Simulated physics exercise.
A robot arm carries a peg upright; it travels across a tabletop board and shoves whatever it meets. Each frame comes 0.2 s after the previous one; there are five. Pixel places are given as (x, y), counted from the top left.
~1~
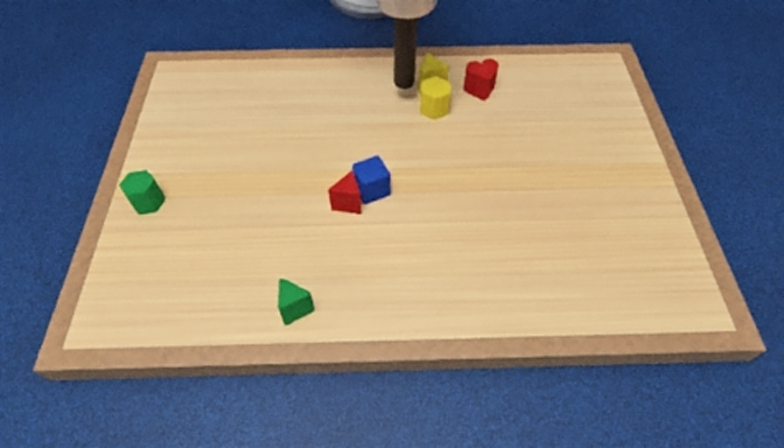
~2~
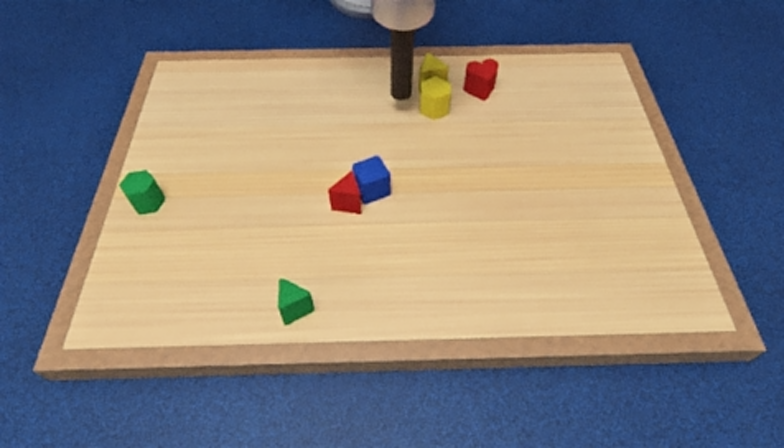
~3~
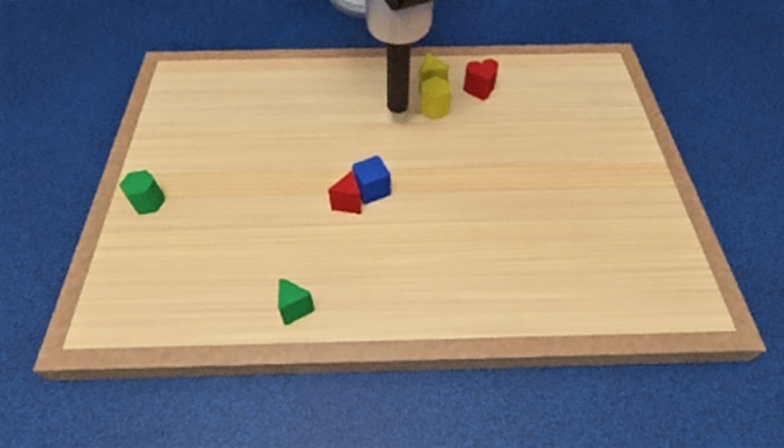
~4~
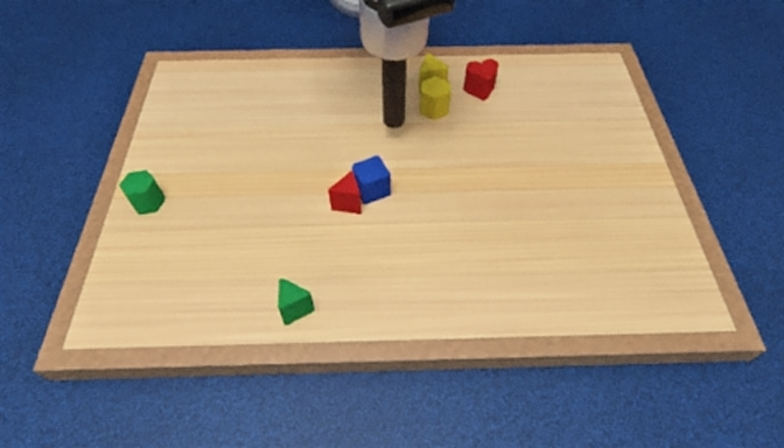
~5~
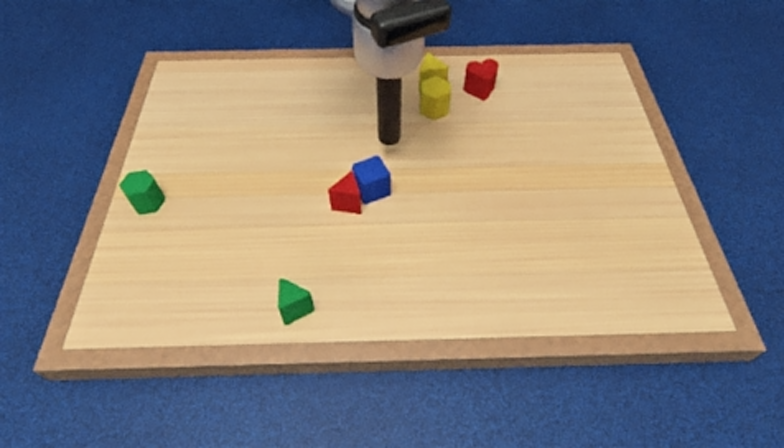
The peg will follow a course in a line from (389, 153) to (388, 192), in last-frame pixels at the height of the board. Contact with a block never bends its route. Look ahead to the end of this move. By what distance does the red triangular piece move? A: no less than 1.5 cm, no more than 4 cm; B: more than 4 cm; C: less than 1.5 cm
C (less than 1.5 cm)
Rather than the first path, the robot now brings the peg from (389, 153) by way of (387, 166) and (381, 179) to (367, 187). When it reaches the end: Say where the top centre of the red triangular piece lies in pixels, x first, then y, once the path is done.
The middle of the upper face of the red triangular piece will lie at about (328, 198) in the picture.
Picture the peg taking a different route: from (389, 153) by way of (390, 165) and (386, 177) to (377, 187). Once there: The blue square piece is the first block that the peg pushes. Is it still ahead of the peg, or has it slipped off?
The peg will still be pushing it.
What follows on the original path. Halfway along, peg (389, 157); nothing pushed yet.
At the end, peg (388, 177); red triangular piece (337, 189); blue square piece (362, 182), turned 15° clockwise.
